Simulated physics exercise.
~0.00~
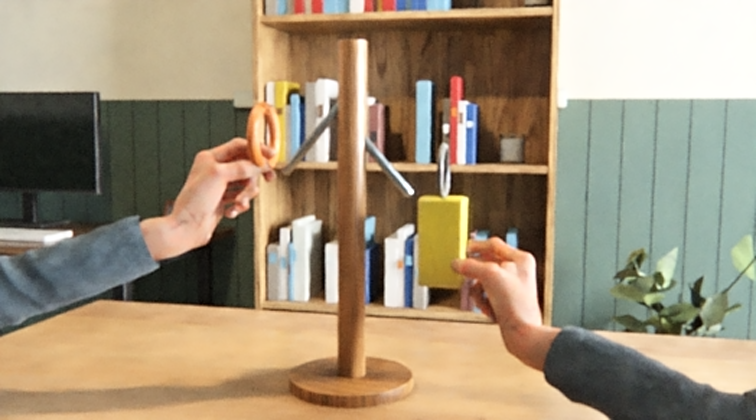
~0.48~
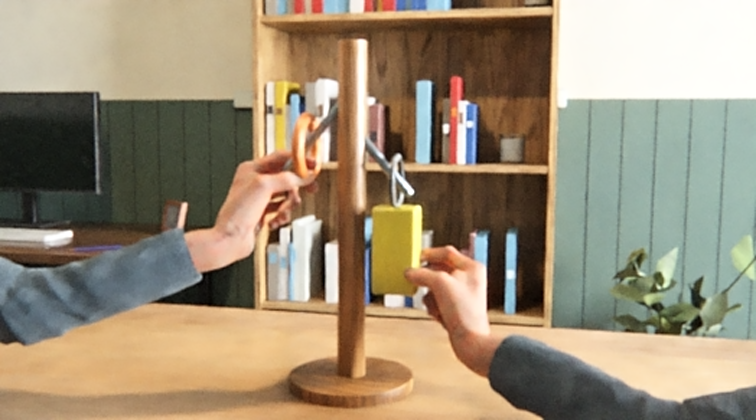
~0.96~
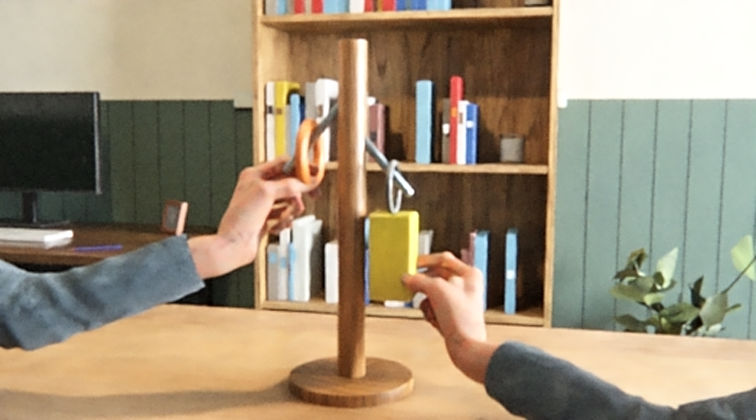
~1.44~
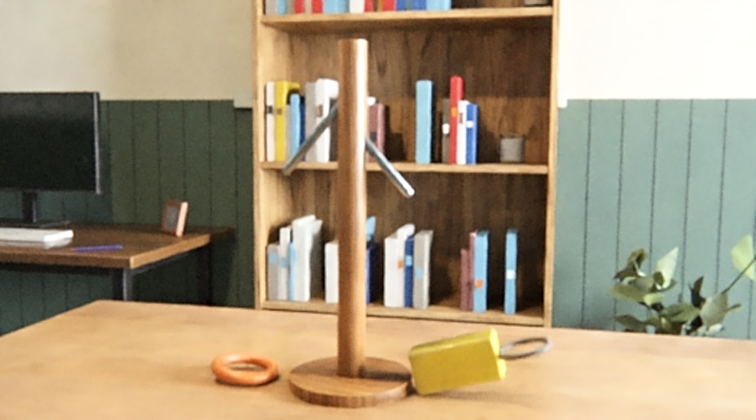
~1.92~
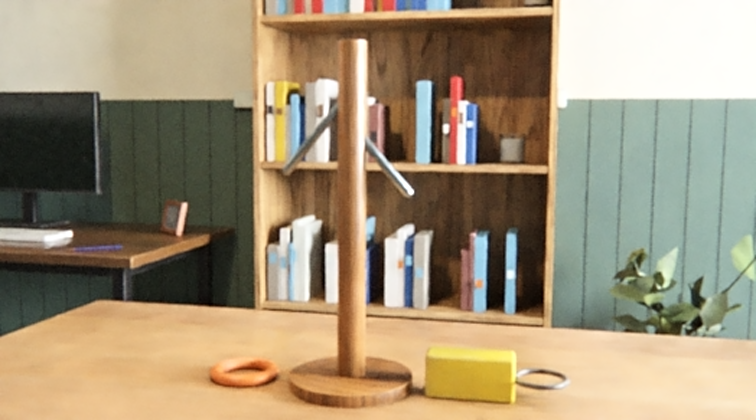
At first, one hand holds an orange ring and another holds a yellow block-like pouch by its lower part, on either side of a wooden stand with two downward-slanting metal pegs. The left hand moves right, bringing the ring around the left peg, while the right hand moves left to bring the pouch's metal loop onto the other peg. Both items then shift slightly lower. Next the hands are gone, and both items have dropped off the pegs. The ring lies flat on the table, while the pouch tips over beside the base and finally rests on its side.
